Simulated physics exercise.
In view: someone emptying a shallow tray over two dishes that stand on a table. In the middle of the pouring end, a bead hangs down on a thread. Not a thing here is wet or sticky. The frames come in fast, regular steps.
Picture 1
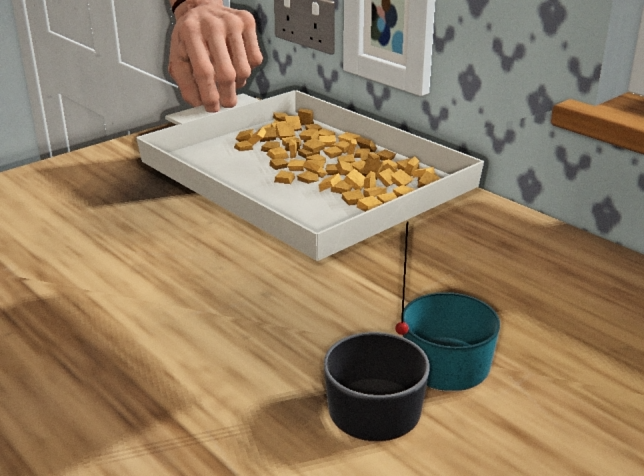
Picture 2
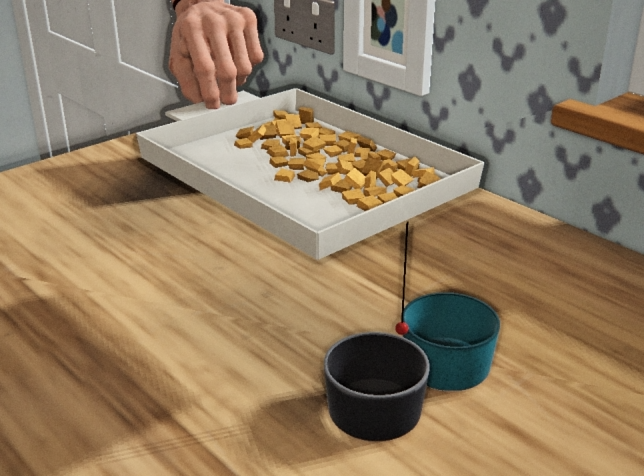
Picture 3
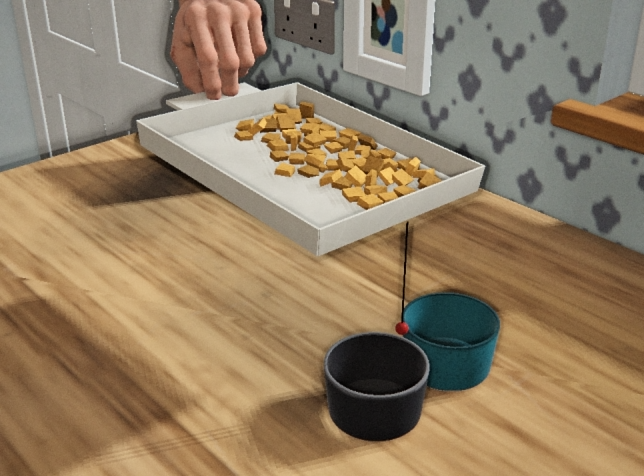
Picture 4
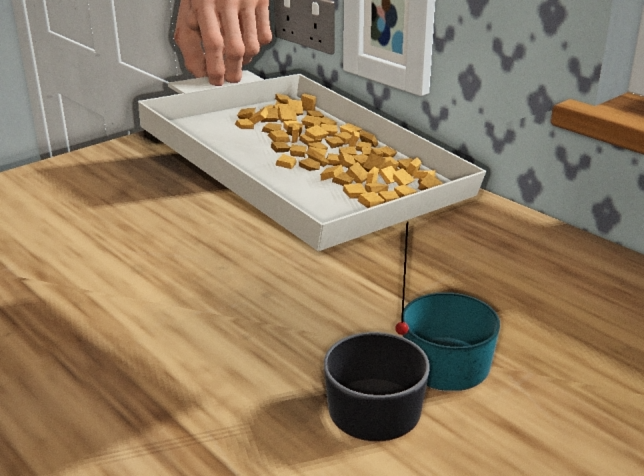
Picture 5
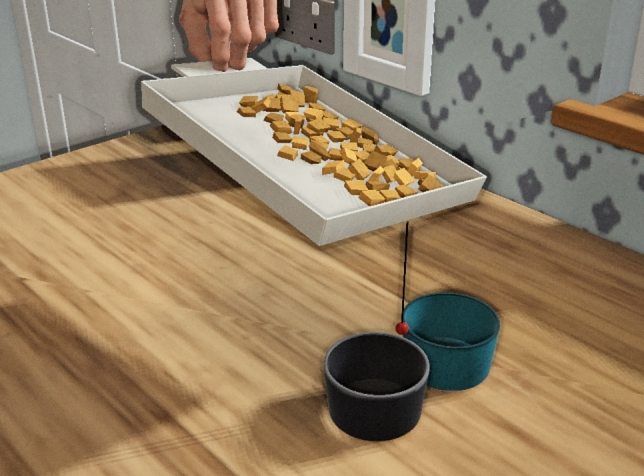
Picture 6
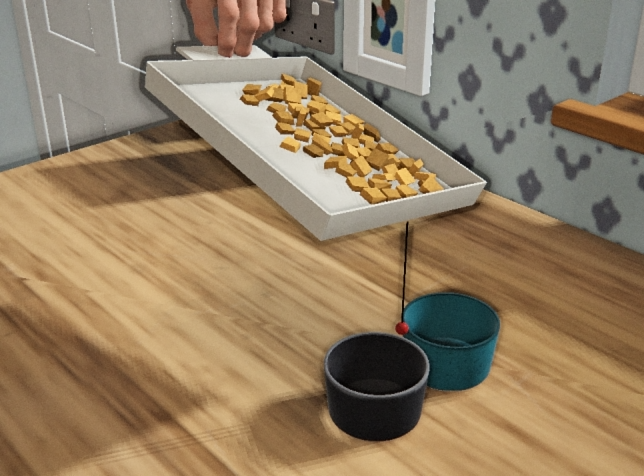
The clip opens on a hand holding a shallow white tray of golden-brown cereal squares above a black dish and a teal dish on a wooden table, a red bead hanging from its near end. The hand gradually raises the back of the tray, and the pouring end slants lower toward its right corner.
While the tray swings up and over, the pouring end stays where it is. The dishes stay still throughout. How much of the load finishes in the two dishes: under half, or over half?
Well, most of the load lands in the dishes, as it turns out.
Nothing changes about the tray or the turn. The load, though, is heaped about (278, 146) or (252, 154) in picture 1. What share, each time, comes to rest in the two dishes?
It comes to about 60 per cent the first time and about 60 per cent the second.
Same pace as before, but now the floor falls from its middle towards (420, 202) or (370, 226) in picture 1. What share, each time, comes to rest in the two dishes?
Near 60 % and 20 %.
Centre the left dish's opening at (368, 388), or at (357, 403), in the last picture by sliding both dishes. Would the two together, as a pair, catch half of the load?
Place 1: Lower than half; place 2: Lower than half.
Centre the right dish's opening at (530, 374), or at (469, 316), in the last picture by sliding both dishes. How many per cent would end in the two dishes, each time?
Close to 0 in a hundred, then close to 80 in a hundred.
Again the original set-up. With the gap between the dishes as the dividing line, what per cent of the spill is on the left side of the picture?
It comes to near 20 percent of the spill.
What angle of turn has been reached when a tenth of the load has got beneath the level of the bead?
85°, roughly.
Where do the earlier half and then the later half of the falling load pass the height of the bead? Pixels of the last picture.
The early half goes through (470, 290), the late half through (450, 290).
Soon, tray tipped steeply; all on the tray.
A while on, tray tipped past a quarter turn; about a third on the tray; about a third in the right dish; a small part outside both; a small part in the air.
Towards the end, tray tipped past a quarter turn; most in the right dish; about a quarter outside both.
Finally, tray tipped past a quarter turn; none in the left dish; most in the right dish; about a quarter outside both.
